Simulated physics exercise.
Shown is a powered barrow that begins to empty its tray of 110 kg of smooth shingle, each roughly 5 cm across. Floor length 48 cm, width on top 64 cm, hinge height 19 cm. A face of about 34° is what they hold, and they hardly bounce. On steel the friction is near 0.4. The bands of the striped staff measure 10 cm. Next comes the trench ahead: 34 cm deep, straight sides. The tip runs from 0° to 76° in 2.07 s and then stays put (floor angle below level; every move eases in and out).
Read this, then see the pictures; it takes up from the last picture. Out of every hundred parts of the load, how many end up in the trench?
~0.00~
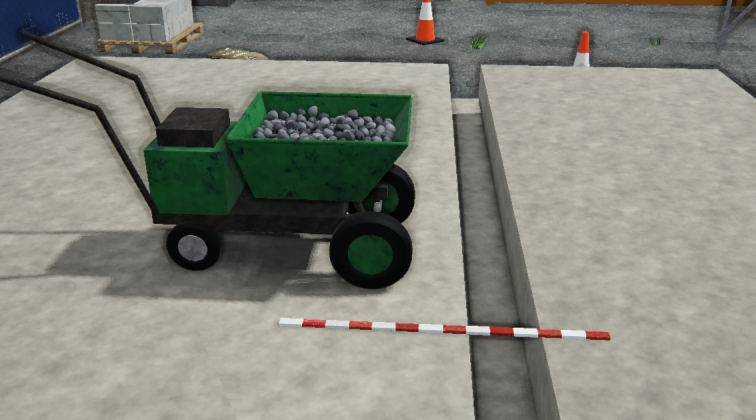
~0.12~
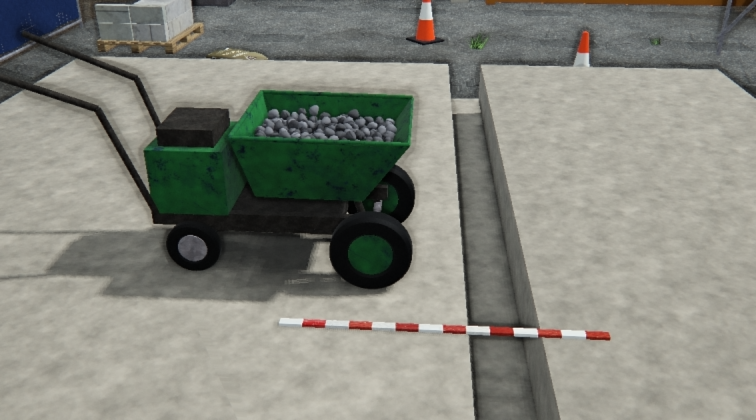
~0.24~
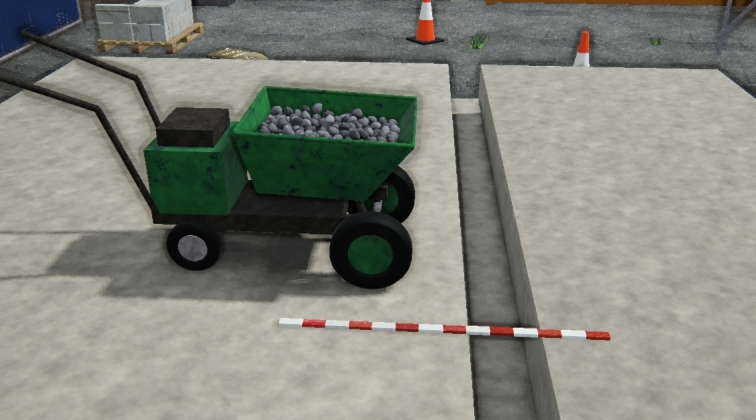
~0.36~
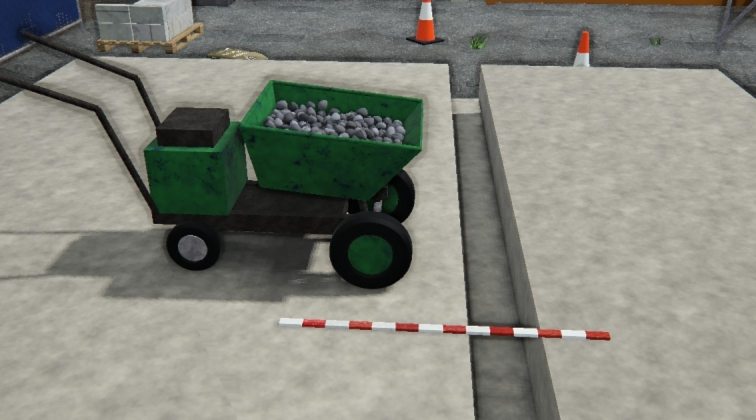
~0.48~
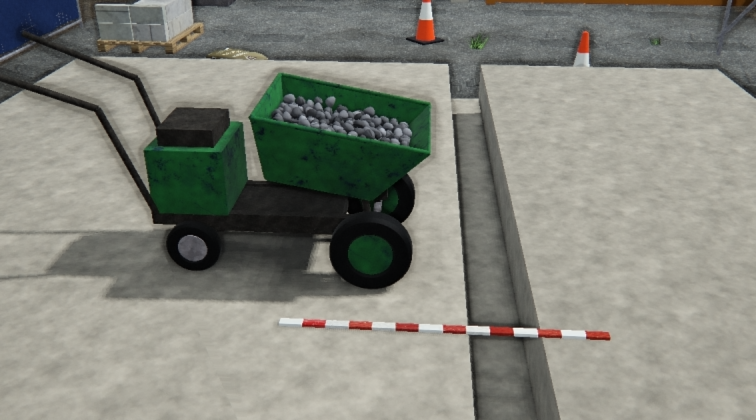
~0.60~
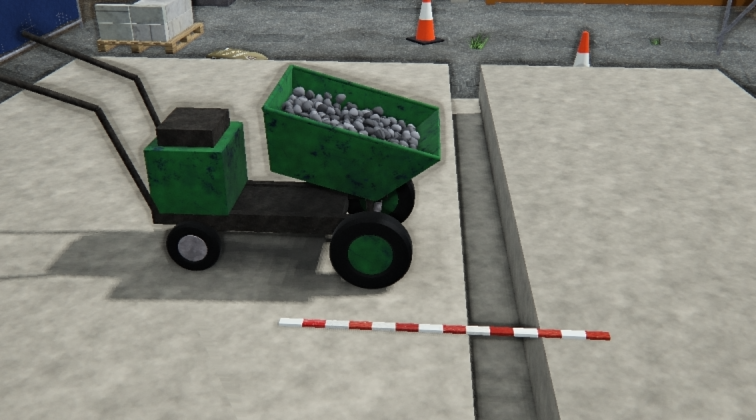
Close to 63 in a hundred.
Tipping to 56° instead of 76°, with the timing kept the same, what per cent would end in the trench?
Roughly 40 per cent would end in the trench.
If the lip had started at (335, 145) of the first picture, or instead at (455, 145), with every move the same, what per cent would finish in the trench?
First place roughly 80%, second roughly 15%.
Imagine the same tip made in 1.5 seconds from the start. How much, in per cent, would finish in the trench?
Then some 60 per cent would.
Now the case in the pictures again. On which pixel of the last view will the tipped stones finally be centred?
In the last view, about (510, 298).
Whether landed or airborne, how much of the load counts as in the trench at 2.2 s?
35 per cent, give or take.
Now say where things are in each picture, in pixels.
In the first picture, lip at (408, 145), floor tilted 0°, highest stones at (315, 123).
In the second picture, the tray is at 1°, its lip at (409, 145); the top of the load is at (316, 122); the stones move at 0.1 m/s on average.
In the third picture, lip at (414, 147), floor tilted 3°, highest stones at (310, 119); the stones move at 0.2 m/s on average.
In the fourth picture, lip at (421, 150), floor tilted 6°, highest stones at (303, 114); the stones move at 0.3 m/s on average.
In the fifth picture, the tray is at 10°, its lip at (430, 154); the top of the load is at (294, 110); the stones move at 0.3 m/s on average.
In the sixth picture, the tray is at 15°, its lip at (440, 159); the top of the load is at (301, 103); the stones move at 0.4 m/s on average.
After 1.5 s the floor is at 64°; 96 % in the tray, 4 % in the trench; the foremost stones are at (518, 213).
After 2.2 s the floor is at 76°; 30 % in the tray, 37 % in the trench, 33 % past the trench; the foremost stones are at (649, 262).
After 2.5 s the floor is at 76°; 9 % in the tray, 52 % in the trench, 38 % past the trench; the foremost stones are at (697, 278).
After 4.5 s the floor is at 76°; 0 % in the tray, 63 % in the trench, 37 % past the trench; the foremost stones are at (703, 279).
